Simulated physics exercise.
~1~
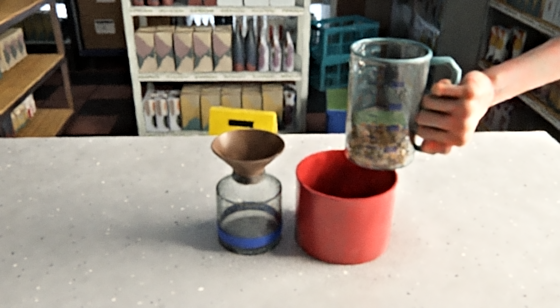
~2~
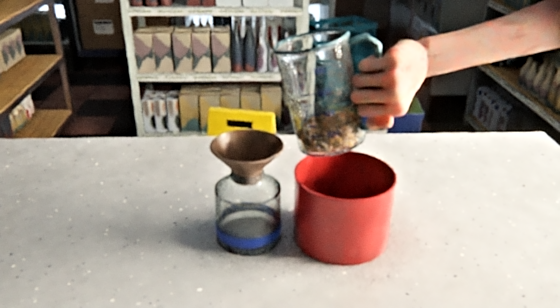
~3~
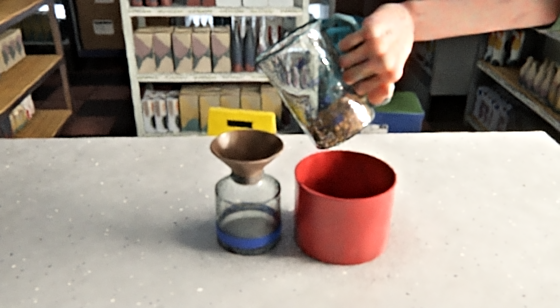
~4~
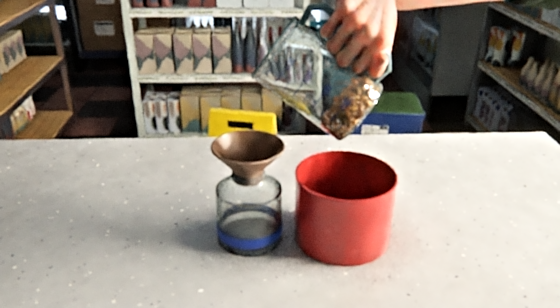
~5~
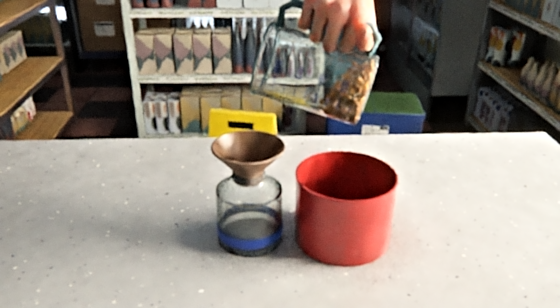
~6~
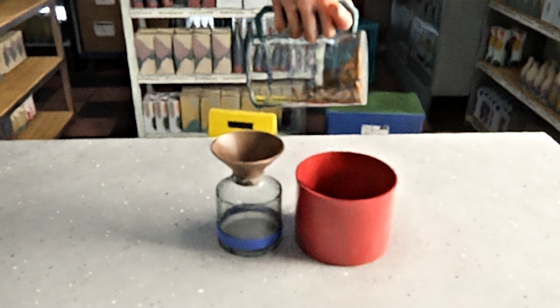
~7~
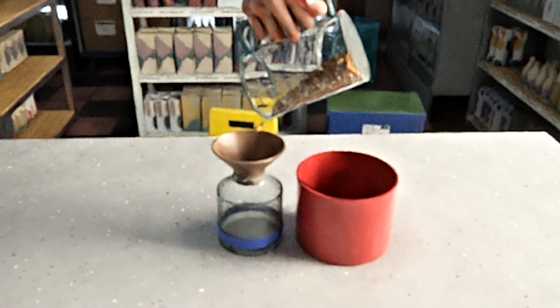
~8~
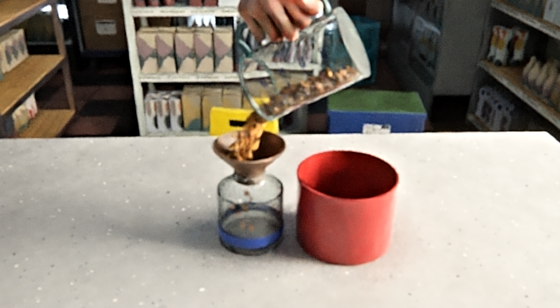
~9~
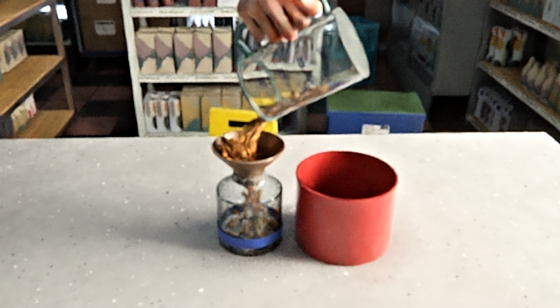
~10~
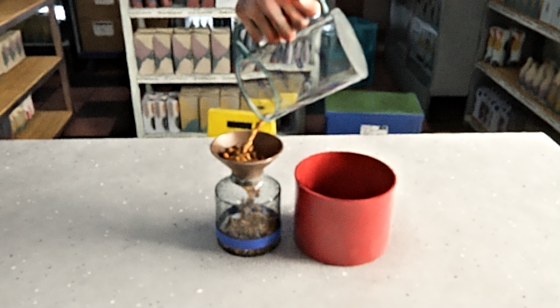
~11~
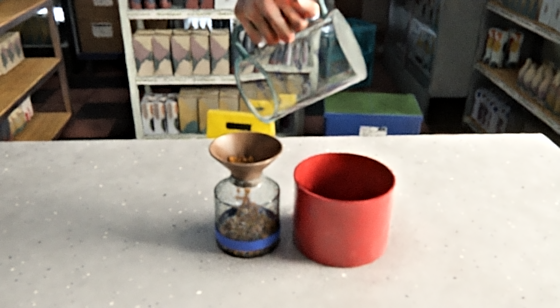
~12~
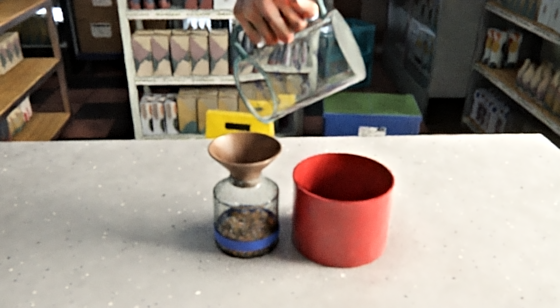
A hand tipped a clear jug of roasted chickpeas over a funnel set in a blue-banded jar, beside a red pot. They tumbled out, heaped briefly in the funnel and drained into the jar, leaving the jug, funnel and pot empty.
